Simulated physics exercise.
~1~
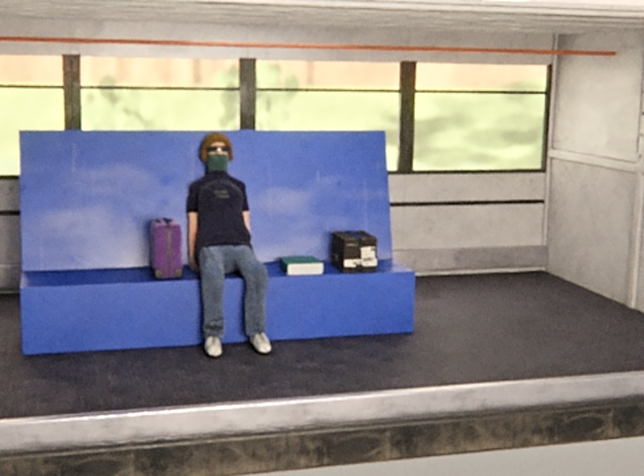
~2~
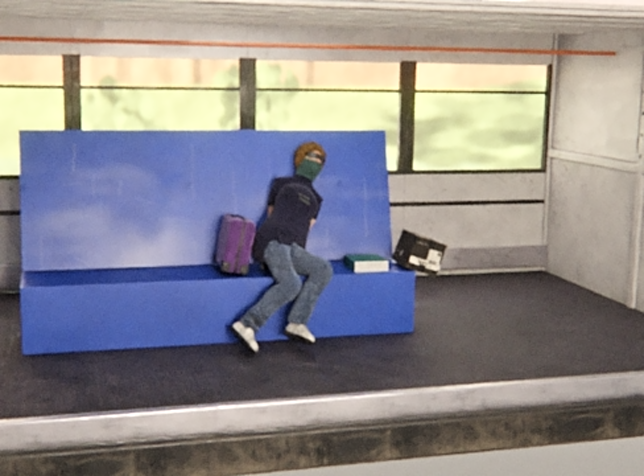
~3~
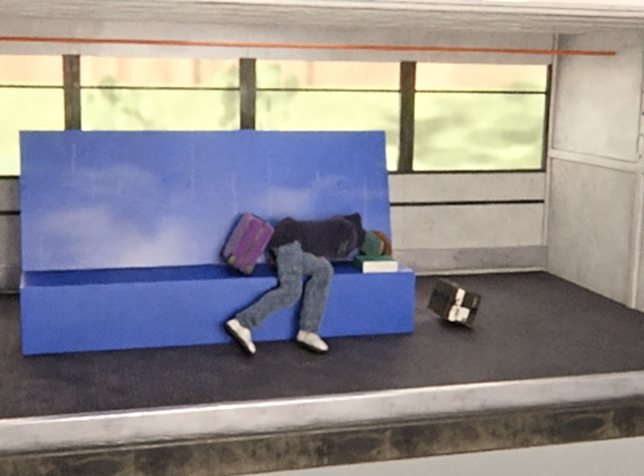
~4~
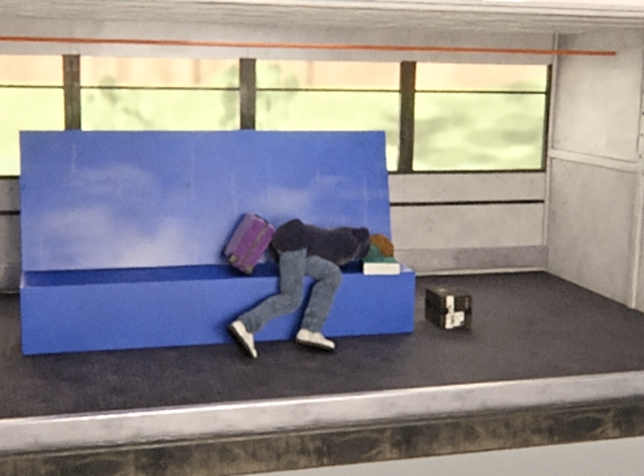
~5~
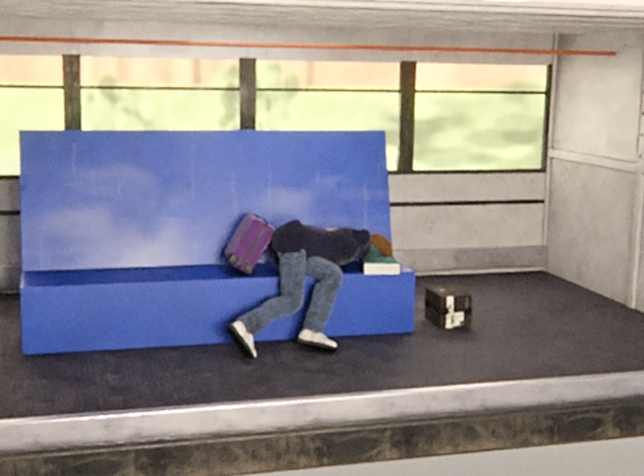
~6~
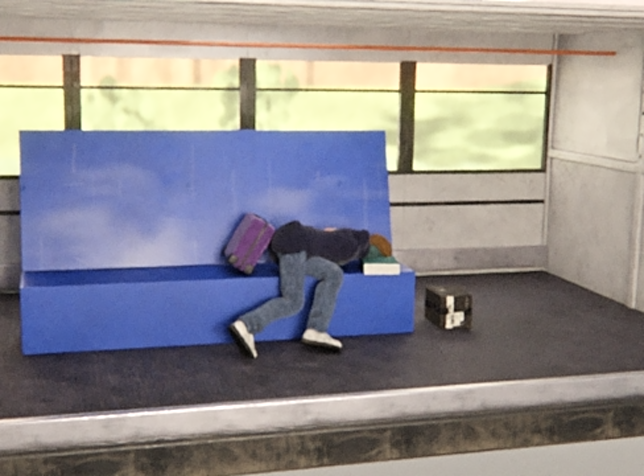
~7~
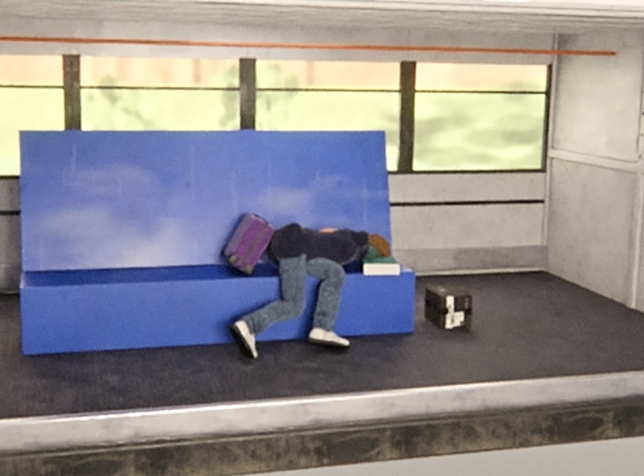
A masked person sitting on a blue bench slid right and toppled sideways, ending slumped face down along the seat, while a black bag tumbled off the right end onto the floor; a leaning purple case and a teal folder stayed on.
